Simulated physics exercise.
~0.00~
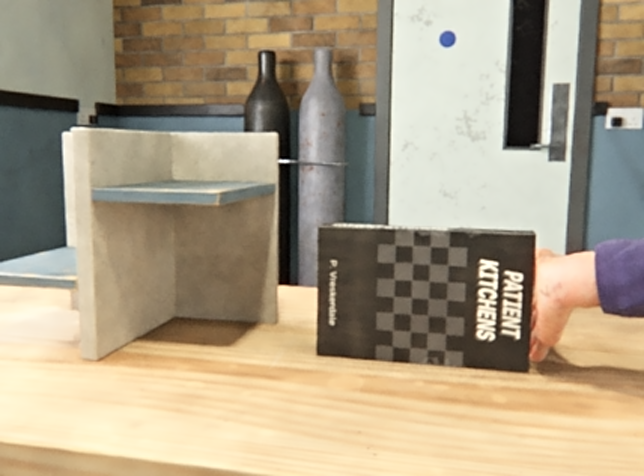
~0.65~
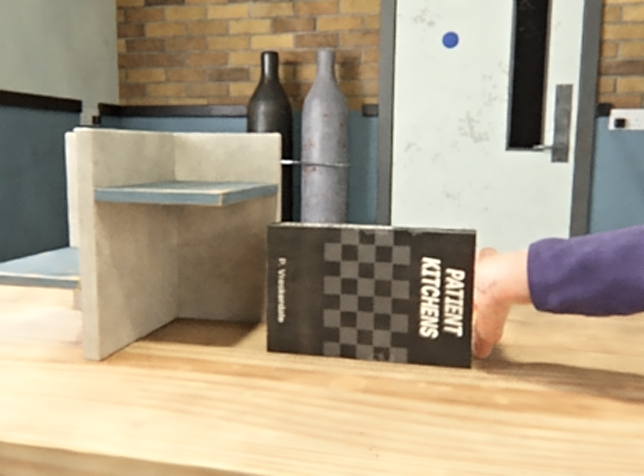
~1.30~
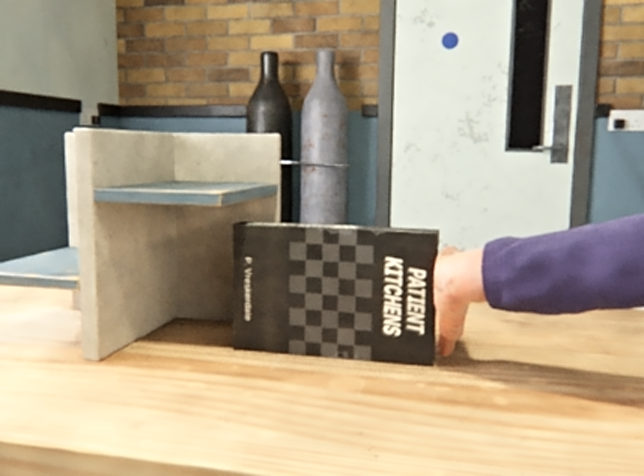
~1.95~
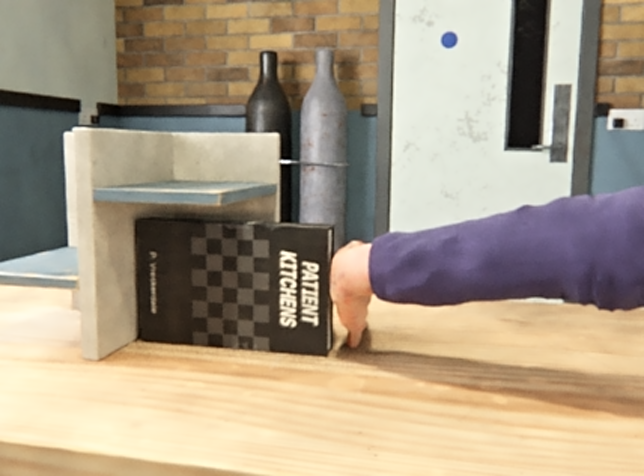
On a wooden tabletop, a hand in a purple sleeve pushing a black book left until it slides under a low blue shelf.
